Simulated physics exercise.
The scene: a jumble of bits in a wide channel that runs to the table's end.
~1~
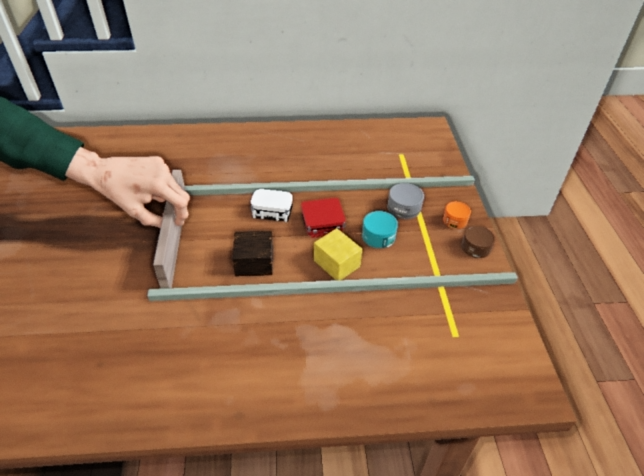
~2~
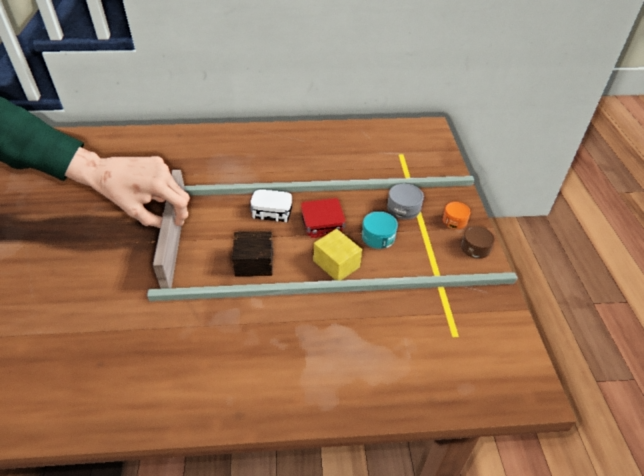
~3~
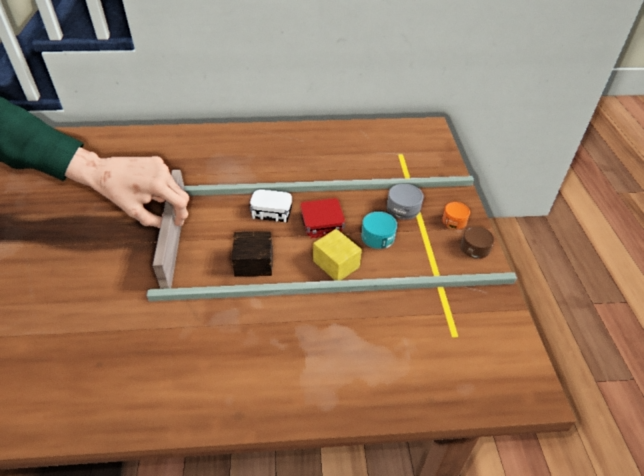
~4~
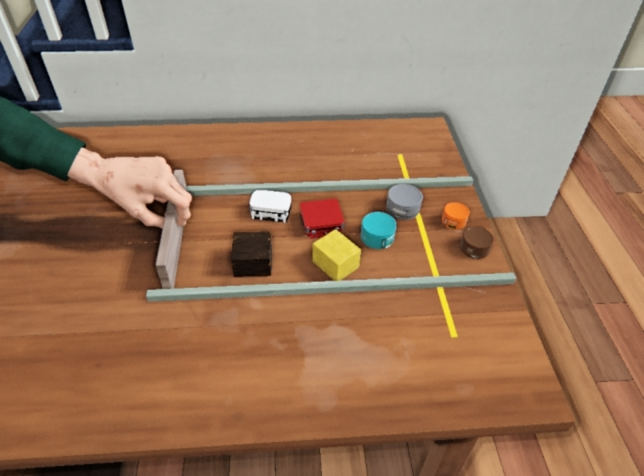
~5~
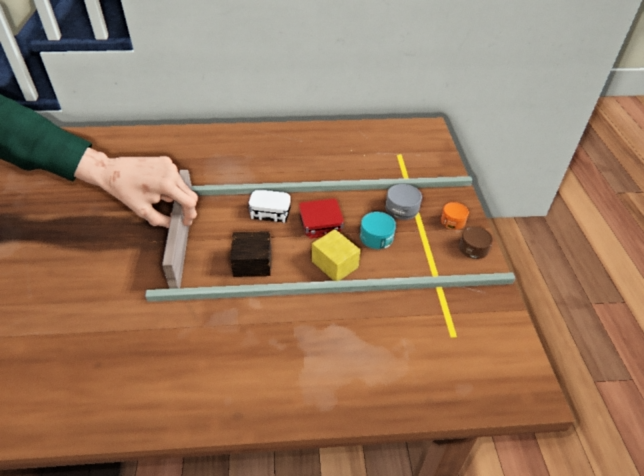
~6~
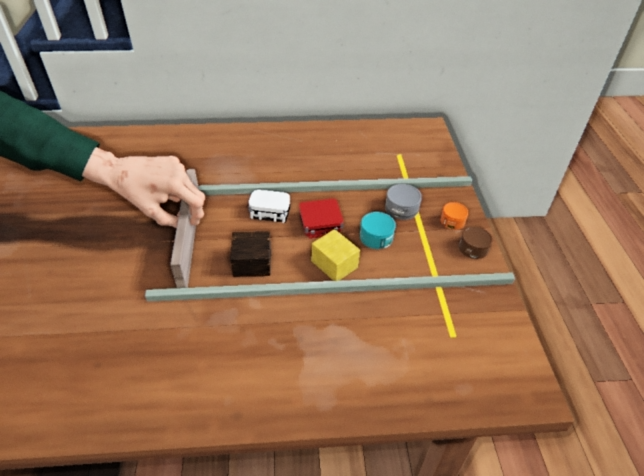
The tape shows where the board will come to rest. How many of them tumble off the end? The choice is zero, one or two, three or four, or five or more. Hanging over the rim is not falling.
The number that fall off is one or two.
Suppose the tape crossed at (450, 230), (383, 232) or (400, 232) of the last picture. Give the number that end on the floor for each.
Down on the floor: 5, 0 and 0.
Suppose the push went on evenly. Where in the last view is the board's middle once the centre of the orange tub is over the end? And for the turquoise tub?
About (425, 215), and (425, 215) for the other.
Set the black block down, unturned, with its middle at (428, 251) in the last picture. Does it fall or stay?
From there it remains up.
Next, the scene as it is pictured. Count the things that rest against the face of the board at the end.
It touches 2.
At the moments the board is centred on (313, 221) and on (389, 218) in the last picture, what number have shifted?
The counts are 5 and 8.
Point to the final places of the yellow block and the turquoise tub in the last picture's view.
Near (486, 256) and (492, 232).
Soon after, none off yet; brown tub at rest near (476, 243); orange tub at rest near (454, 216); grey tub at rest near (403, 202).
After that, none off yet; brown tub moving near (483, 244); orange tub at rest near (454, 216); grey tub displaced about its own width near (429, 195).
In the end, the number that fall off is one or two; gone, brown tub.
